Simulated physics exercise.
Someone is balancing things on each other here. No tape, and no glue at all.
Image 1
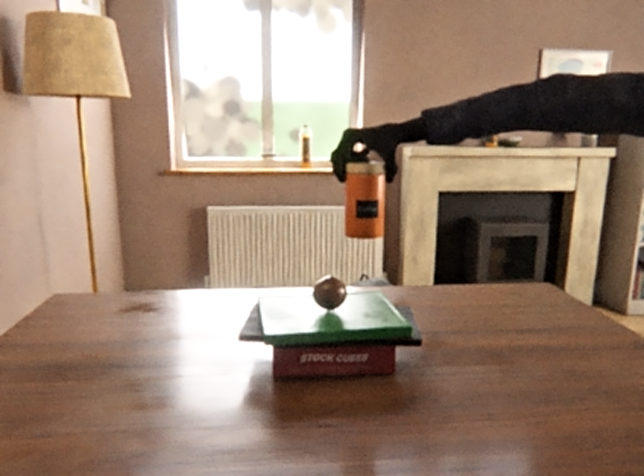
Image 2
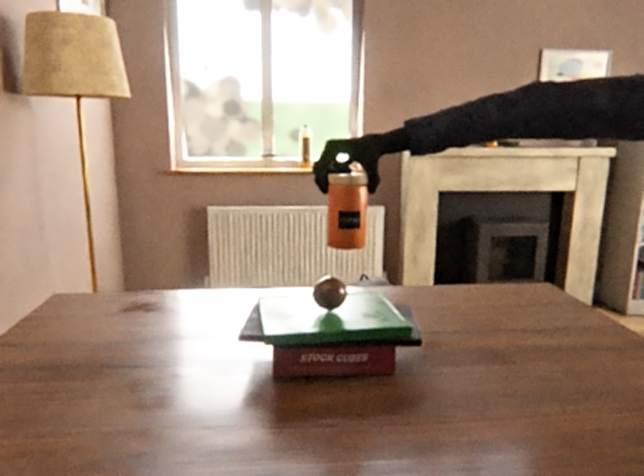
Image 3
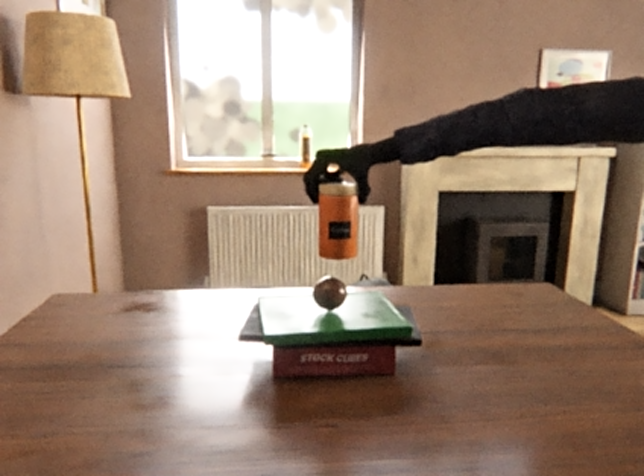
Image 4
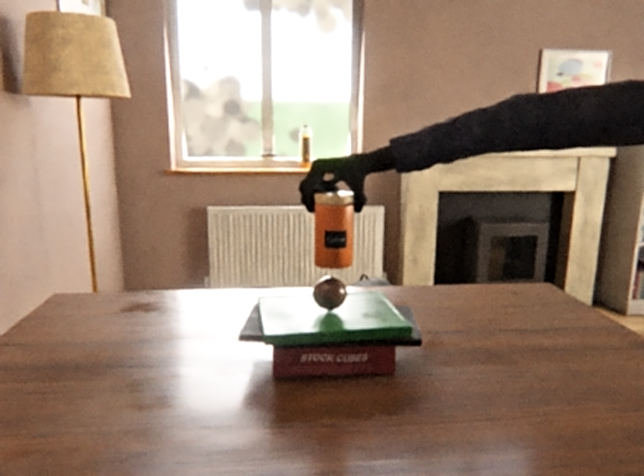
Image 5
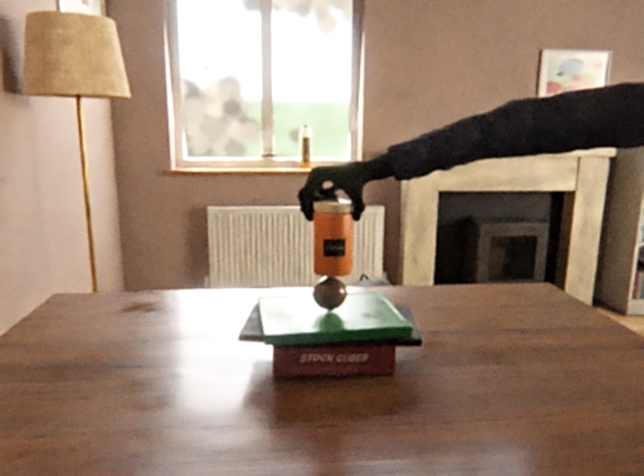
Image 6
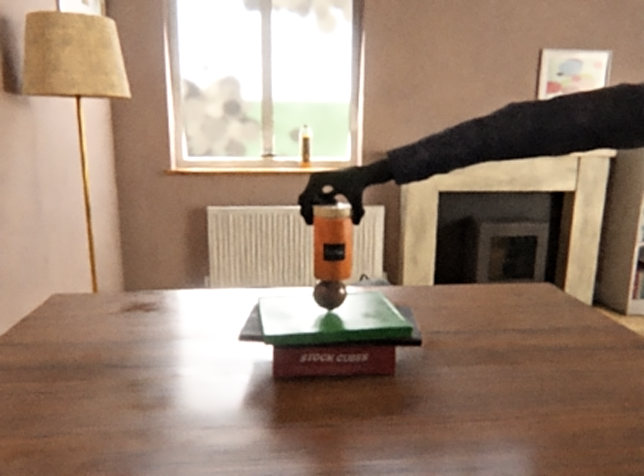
In a living room, a dark-sleeved arm lowering an orange jar onto a round brown onion sitting on a green tray.
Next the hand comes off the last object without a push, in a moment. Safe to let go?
The pile is unstable.
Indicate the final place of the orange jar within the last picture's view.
I'd say around (532, 345) in the last view.
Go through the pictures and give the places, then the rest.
The first frame shows coming down; orange jar (365, 200); green tray (330, 315).
The second frame shows coming down; orange jar (347, 210); brown onion (330, 293).
The third frame shows coming down; orange jar (338, 220); green tray (330, 315).
The fourth frame shows coming down; orange jar (334, 229); brown onion (330, 293).
The fifth frame shows coming down; orange jar (333, 237); green tray (330, 315).
The sixth frame shows in place under the hand; orange jar (332, 242); brown onion (330, 293).
Then, 0.60 s after the last picture, orange jar now fallen.
Then, 0.80 s after the last picture, things are still on the move.
Then, 0.90 s after the last picture, as before.
At rest, fallen, orange jar; the other 4 in place. Seen from the same camera at the end, orange jar near (532, 345). The pile comes apart.
